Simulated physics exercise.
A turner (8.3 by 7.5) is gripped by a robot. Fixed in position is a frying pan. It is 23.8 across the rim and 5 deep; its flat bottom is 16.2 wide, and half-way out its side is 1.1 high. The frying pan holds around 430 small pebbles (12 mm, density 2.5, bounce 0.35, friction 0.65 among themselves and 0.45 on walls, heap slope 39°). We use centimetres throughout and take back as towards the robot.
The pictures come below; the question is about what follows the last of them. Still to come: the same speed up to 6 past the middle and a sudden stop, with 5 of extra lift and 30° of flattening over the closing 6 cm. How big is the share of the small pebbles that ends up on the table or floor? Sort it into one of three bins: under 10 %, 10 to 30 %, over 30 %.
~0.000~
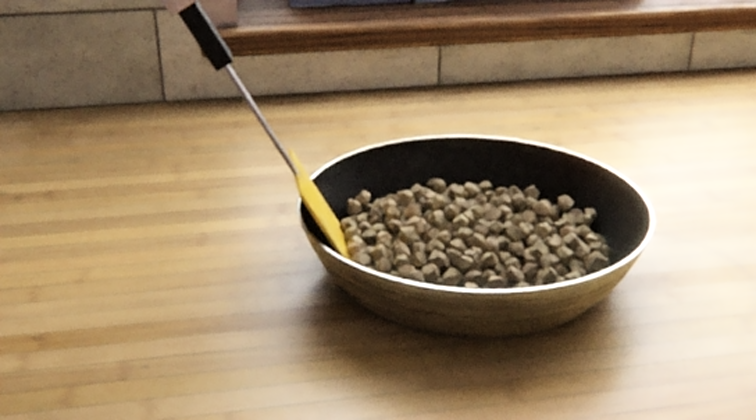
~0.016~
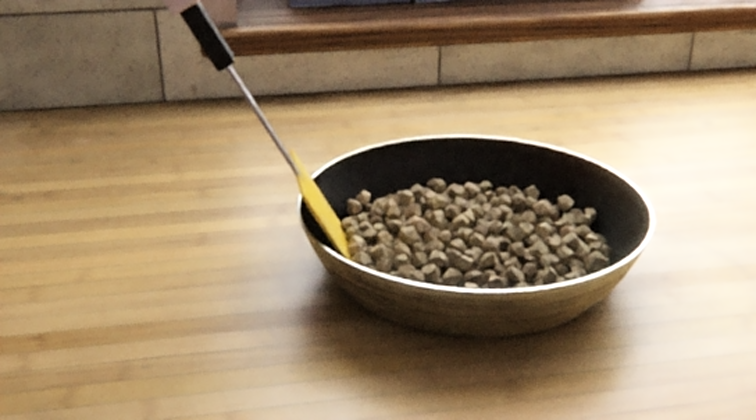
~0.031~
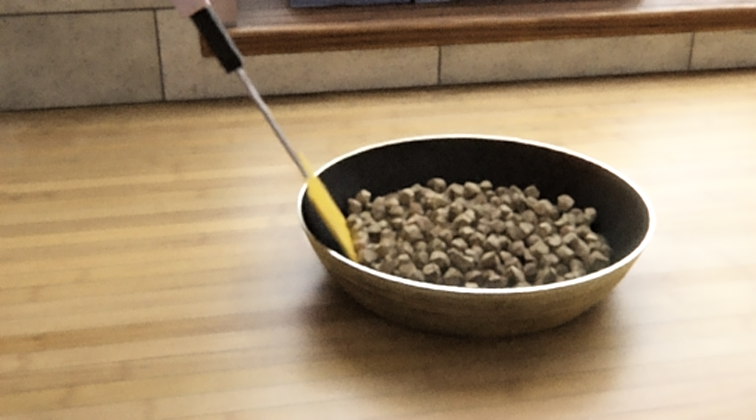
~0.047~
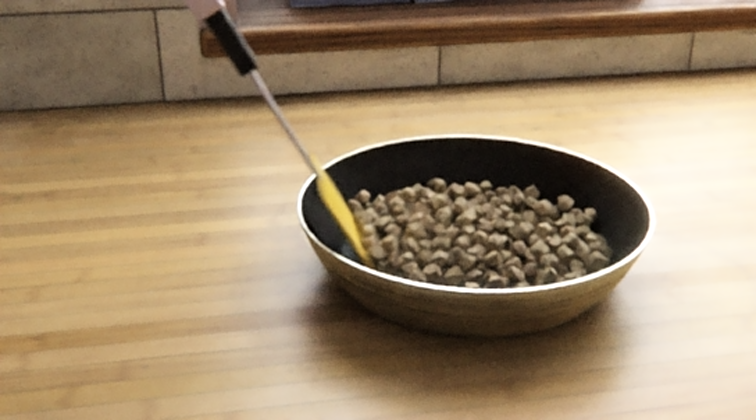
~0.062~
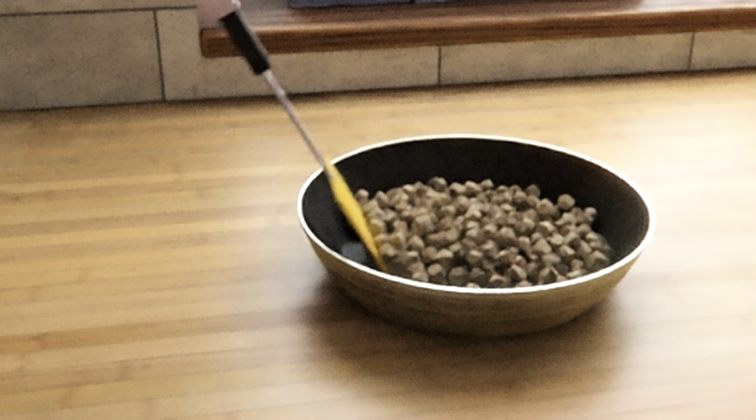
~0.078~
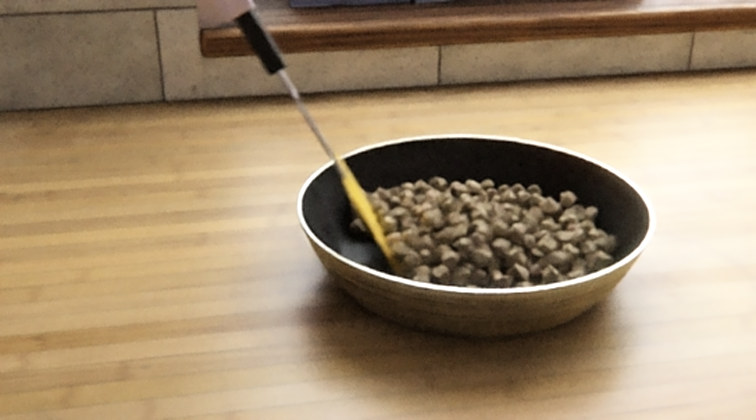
Bin: Under 10 %.
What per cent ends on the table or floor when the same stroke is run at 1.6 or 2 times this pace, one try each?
Roughly 15 percent for the first try, 15 percent for the second.
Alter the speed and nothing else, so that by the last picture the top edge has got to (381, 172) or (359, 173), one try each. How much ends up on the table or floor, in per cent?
About 20 and 10 per cent.
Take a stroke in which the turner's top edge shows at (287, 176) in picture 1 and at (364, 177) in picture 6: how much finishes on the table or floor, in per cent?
Around 15 per cent finishes on the table or floor.
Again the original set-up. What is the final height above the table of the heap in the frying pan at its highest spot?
6.5 cm.
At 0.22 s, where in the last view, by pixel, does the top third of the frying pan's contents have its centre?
Around (549, 207).
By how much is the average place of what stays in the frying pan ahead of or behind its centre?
4.0 cm ahead.
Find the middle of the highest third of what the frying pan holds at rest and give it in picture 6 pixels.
It is centred around (572, 209).
By 0.15 s, sloping 62°, highest piece 5 above the table; 432 in the frying pan.
By 0.22 s, sloping 48°, highest piece 7 above the table; 432 in the frying pan.
By 0.46 s, sloping 32°, highest piece 6 above the table; 420 in the frying pan, 9 on the table or floor, 3 on the blade or in flight.
By 1.51 s, sloping 32°, highest piece 6 above the table; 419 in the frying pan, 13 on the table or floor.
Final count, 419 in the frying pan, 13 on the table or floor. That is 3 % on the table or floor.
